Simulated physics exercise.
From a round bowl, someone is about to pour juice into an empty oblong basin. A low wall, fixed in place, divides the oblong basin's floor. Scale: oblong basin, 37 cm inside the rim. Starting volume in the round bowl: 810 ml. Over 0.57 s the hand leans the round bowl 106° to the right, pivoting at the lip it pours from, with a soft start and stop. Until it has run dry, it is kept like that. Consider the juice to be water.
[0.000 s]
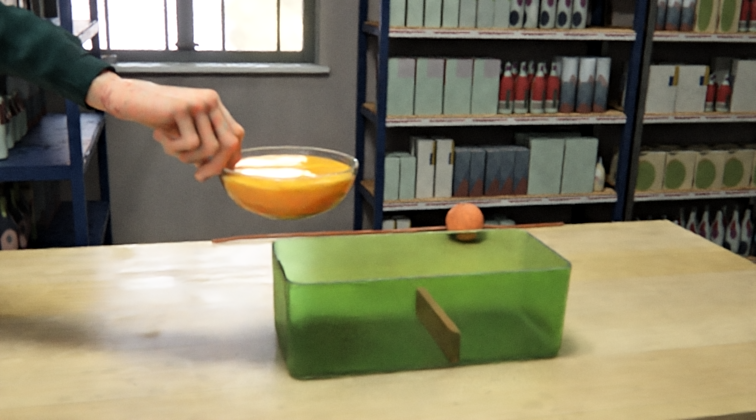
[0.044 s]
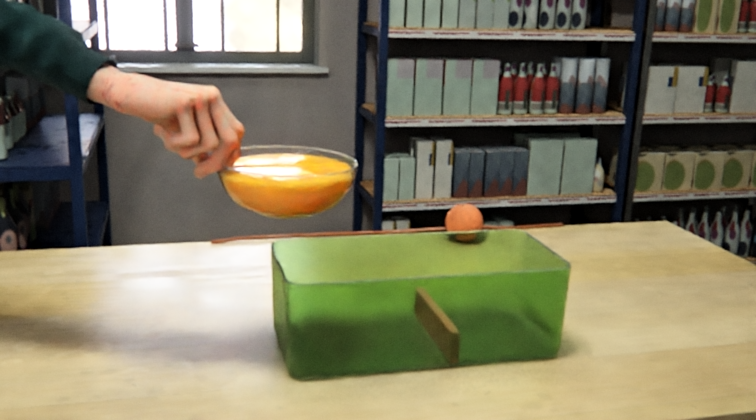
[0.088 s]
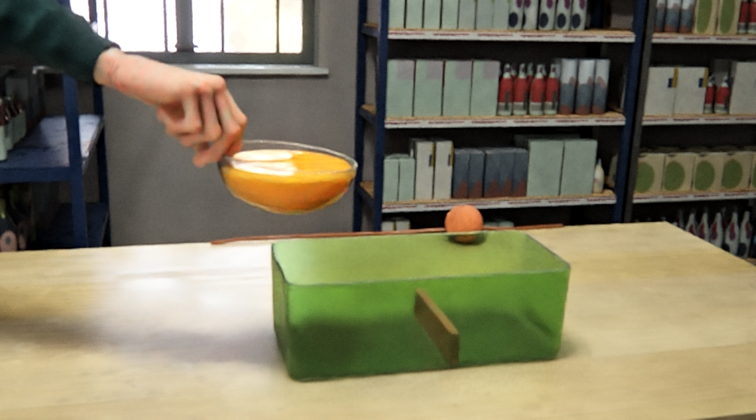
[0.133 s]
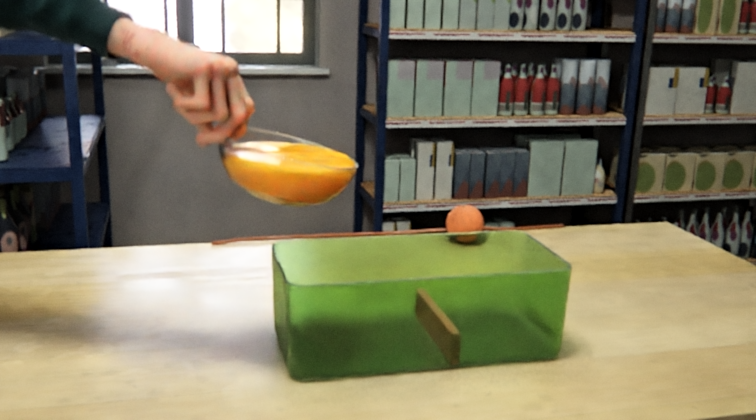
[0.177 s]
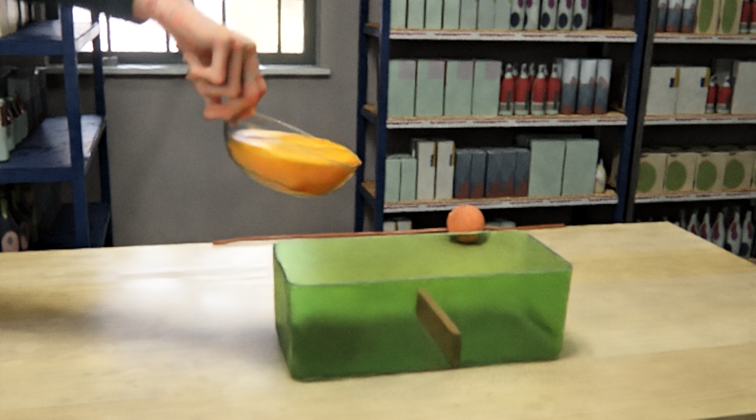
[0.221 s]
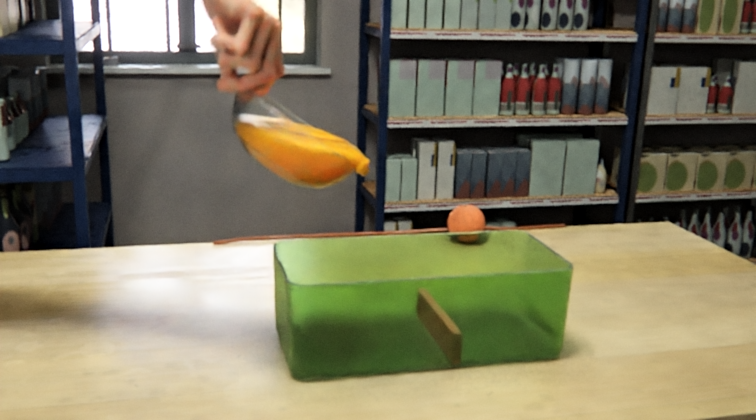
At a wooden table in front of stocked shelves, a hand holds a round glass bowl of orange juice nearly level above a green oblong basin with a low wall inside. The hand rises and leans the bowl steadily to the right, and the juice gathers toward the lower rim, reaching its lip.
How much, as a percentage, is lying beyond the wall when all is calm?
Around 57 per cent lies beyond the wall.
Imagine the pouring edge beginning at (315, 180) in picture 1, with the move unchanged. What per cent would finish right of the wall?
In that case roughly 15 per cent.
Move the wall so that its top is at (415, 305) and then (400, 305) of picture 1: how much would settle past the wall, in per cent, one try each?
70 per cent first, 75 per cent second.
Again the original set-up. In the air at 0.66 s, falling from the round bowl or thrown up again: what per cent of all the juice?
Close to 2 per cent.
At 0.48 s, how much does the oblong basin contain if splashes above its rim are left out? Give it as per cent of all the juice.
Estimate - around 18 in a hundred parts.
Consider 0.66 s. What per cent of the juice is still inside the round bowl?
About 0 % is still there.
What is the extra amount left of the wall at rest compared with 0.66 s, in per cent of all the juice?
16 %.
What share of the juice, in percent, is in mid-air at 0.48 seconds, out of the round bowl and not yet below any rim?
It comes to about 72 percent.
By 0.48 s the tilt is 99° and 11 per cent is still to pour, 17 is left of the wall and 1 right of it.
By 0.66 s the tilt is 106° and 0 per cent is still to pour, 21 is left of the wall and 77 right of it.
By 0.86 s the tilt is 106° and 0 per cent is still to pour, 26 is left of the wall and 53 right of it.
By 1.07 s the tilt is 106° and 0 per cent is still to pour, 37 is left of the wall and 57 right of it.
At rest 38 per cent lies left of the wall, 57 right of it and 6 outside.
